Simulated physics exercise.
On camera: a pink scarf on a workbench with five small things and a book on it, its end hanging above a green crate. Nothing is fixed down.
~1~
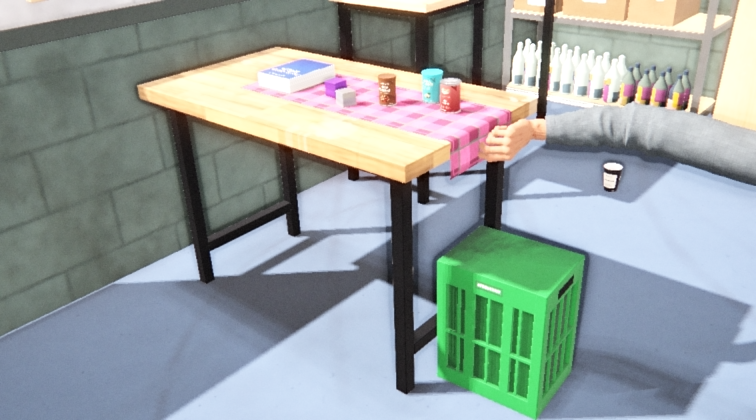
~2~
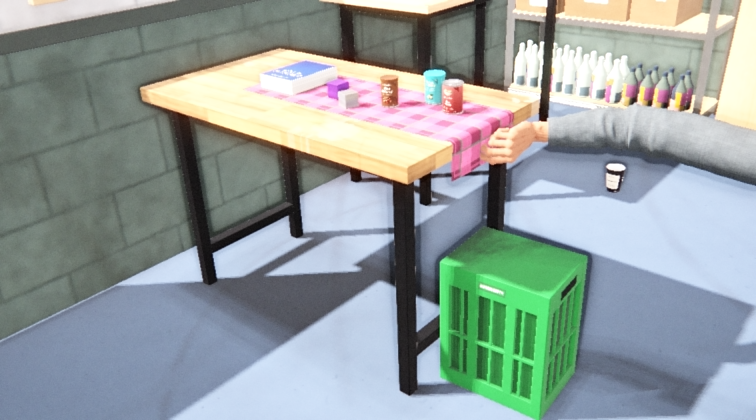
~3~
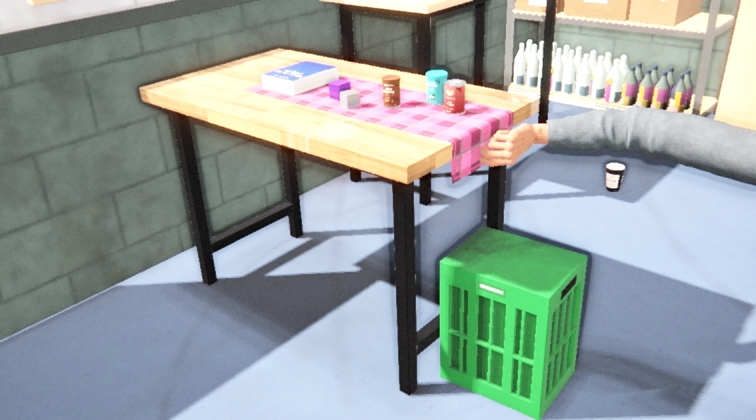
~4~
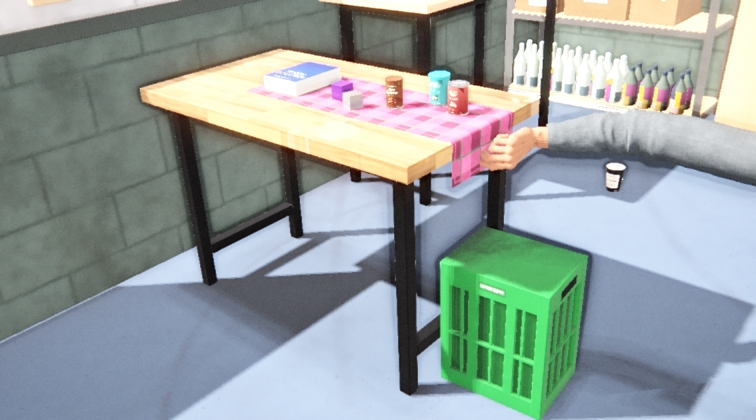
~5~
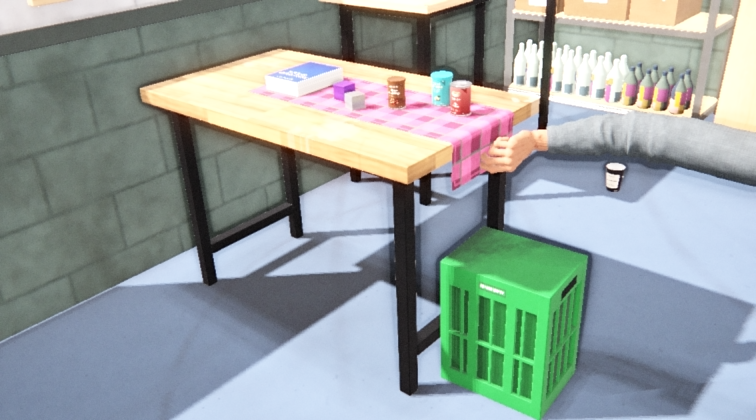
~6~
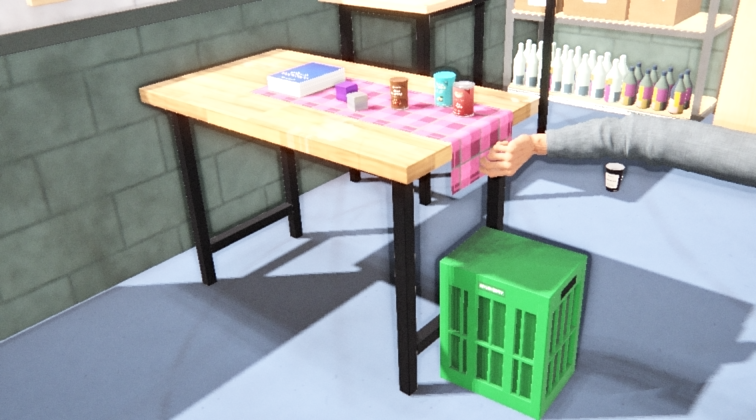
In this clip, a hand at the right slowly pulls the hanging end of a pink checkered scarf slightly downward over a workbench's edge above a green crate, and the book, cans and small cubes on it shift slightly right.
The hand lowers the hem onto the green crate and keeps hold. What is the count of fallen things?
The answer is two.
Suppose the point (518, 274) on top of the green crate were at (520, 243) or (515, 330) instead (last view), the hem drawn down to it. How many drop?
It would be 1 and 4.
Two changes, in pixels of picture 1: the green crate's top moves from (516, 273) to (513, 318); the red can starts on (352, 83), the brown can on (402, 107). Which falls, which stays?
The red can holds on; the brown can is carried off.
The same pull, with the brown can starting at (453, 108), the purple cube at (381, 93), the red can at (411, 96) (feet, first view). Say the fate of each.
The brown can tumbles off, the purple cube holds on, the red can remains up.
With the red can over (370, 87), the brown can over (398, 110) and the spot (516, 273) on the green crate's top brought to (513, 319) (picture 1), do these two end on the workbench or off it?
The red can remains up, the brown can drops off.
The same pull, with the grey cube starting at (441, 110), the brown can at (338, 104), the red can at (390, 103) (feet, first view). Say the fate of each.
The grey cube falls; the brown can holds on; the red can stays on.
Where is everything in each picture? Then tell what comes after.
Hem (450, 179); red can (451, 81); turquoise can (432, 72); brown can (387, 76); grey cube (346, 90); purple cube (336, 80); top of the crate (516, 273), in the first frame.
Hem (452, 181); red can (453, 82), in the second frame.
Hem (452, 184); turquoise can (436, 73), in the third frame.
Hem (452, 188); brown can (394, 78); top of the crate (519, 274), in the fourth frame.
Hem (452, 190); grey cube (355, 94), in the fifth frame.
Hem (452, 195); red can (464, 84); turquoise can (445, 75); brown can (399, 79); grey cube (357, 94); purple cube (346, 84), in the sixth frame.
Soon after, hem near (483, 201); all still up.
Then, hem near (483, 232); red can gone.
Further on, hem on the crate; red can and turquoise can gone.
At rest, hem on the crate; red can and turquoise can gone. Over the edge go two.
